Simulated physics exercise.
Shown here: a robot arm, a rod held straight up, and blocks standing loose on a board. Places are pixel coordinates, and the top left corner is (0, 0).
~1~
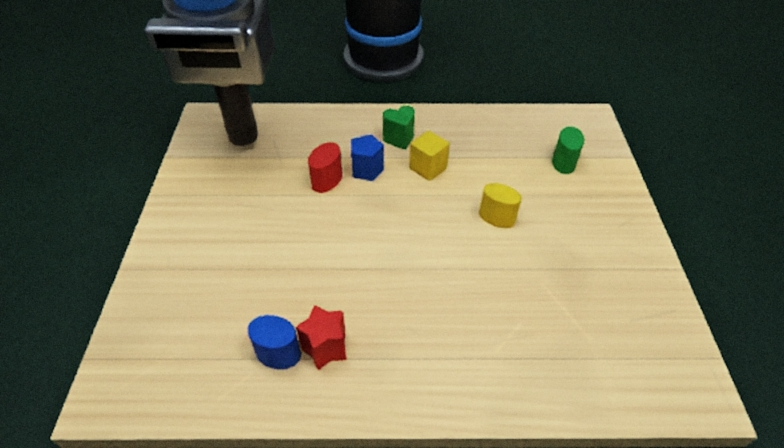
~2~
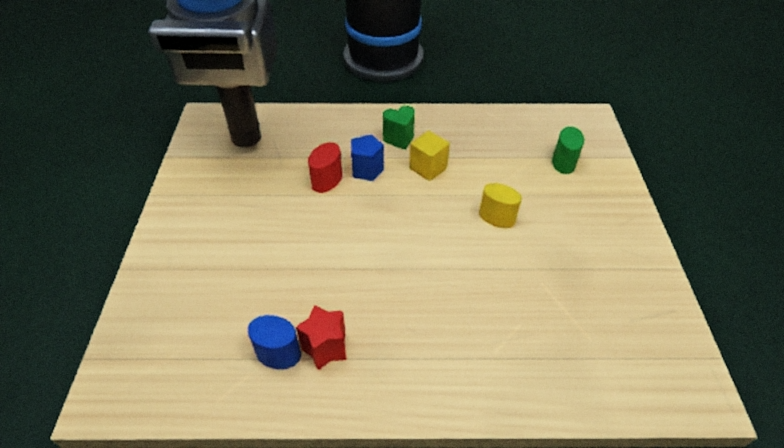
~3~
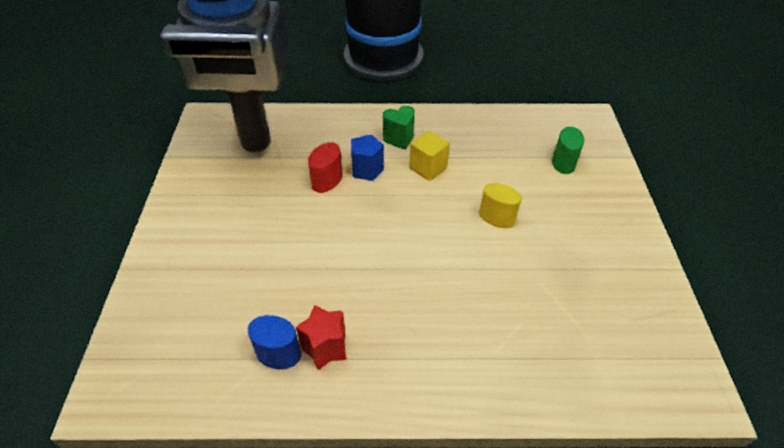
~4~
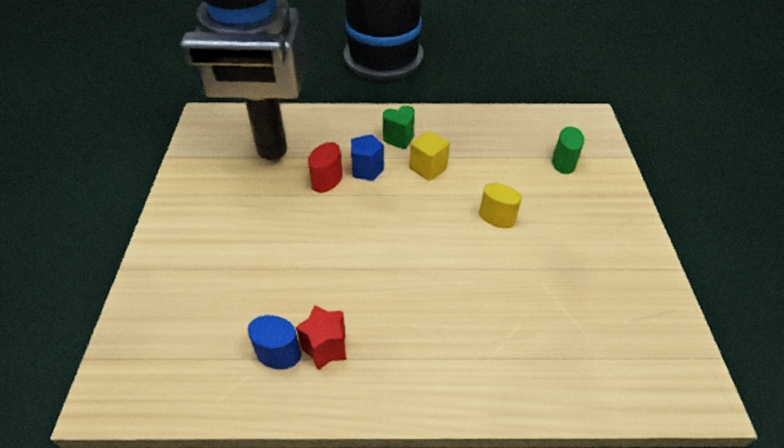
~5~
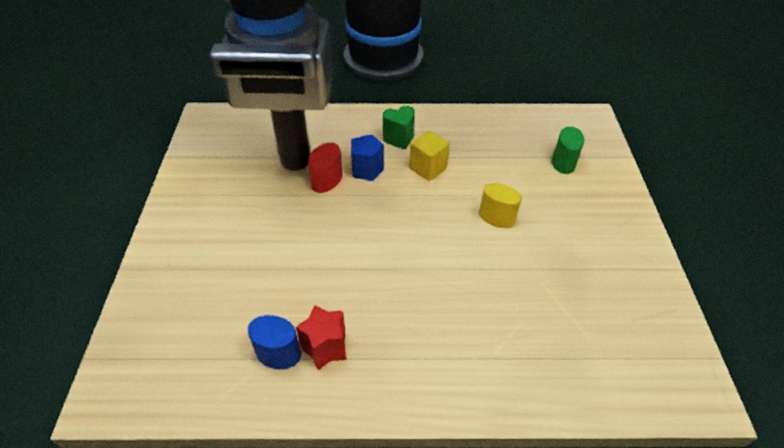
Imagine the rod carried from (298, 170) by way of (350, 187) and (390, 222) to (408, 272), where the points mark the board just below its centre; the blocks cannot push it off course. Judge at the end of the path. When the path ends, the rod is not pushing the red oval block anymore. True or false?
True.
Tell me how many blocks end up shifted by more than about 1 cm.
That push would leave two blocks displaced by more than about 1 cm.
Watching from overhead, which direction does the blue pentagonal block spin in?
Top view: Counterclockwise.
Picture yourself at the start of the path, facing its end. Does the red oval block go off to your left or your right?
Taking start-to-end as forward, the block's sideways shift goes to the left.
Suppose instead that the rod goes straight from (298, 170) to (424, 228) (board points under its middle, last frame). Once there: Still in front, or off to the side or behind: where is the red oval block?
Lost on the way.
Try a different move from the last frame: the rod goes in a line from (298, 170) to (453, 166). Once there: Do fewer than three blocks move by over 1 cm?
Short answer: No.
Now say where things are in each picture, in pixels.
In the first picture, rod tip at (244, 137); block tops, red oval block at (324, 154); blue pentagonal block at (366, 145); yellow four-sided block at (430, 143).
In the second picture, rod at (247, 139); blocks unchanged.
In the third picture, rod at (256, 143); blocks unchanged.
In the fourth picture, rod at (273, 151); blocks unchanged.
In the fifth picture, rod at (296, 161); red oval block at (324, 154); blue pentagonal block at (366, 145); yellow four-sided block at (430, 143).
On the path given first. One third of the way, rod at (351, 179); red oval block at (376, 173); blue pentagonal block at (378, 145), turned 50° anticlockwise.
Two thirds of the way, rod at (390, 213); red oval block at (423, 196), turned 50° anticlockwise; blue pentagonal block at (378, 145), turned 50° anticlockwise.
At the end, rod at (408, 264); red oval block at (425, 196), turned 55° anticlockwise; blue pentagonal block at (378, 145), turned 50° anticlockwise; yellow four-sided block in place.
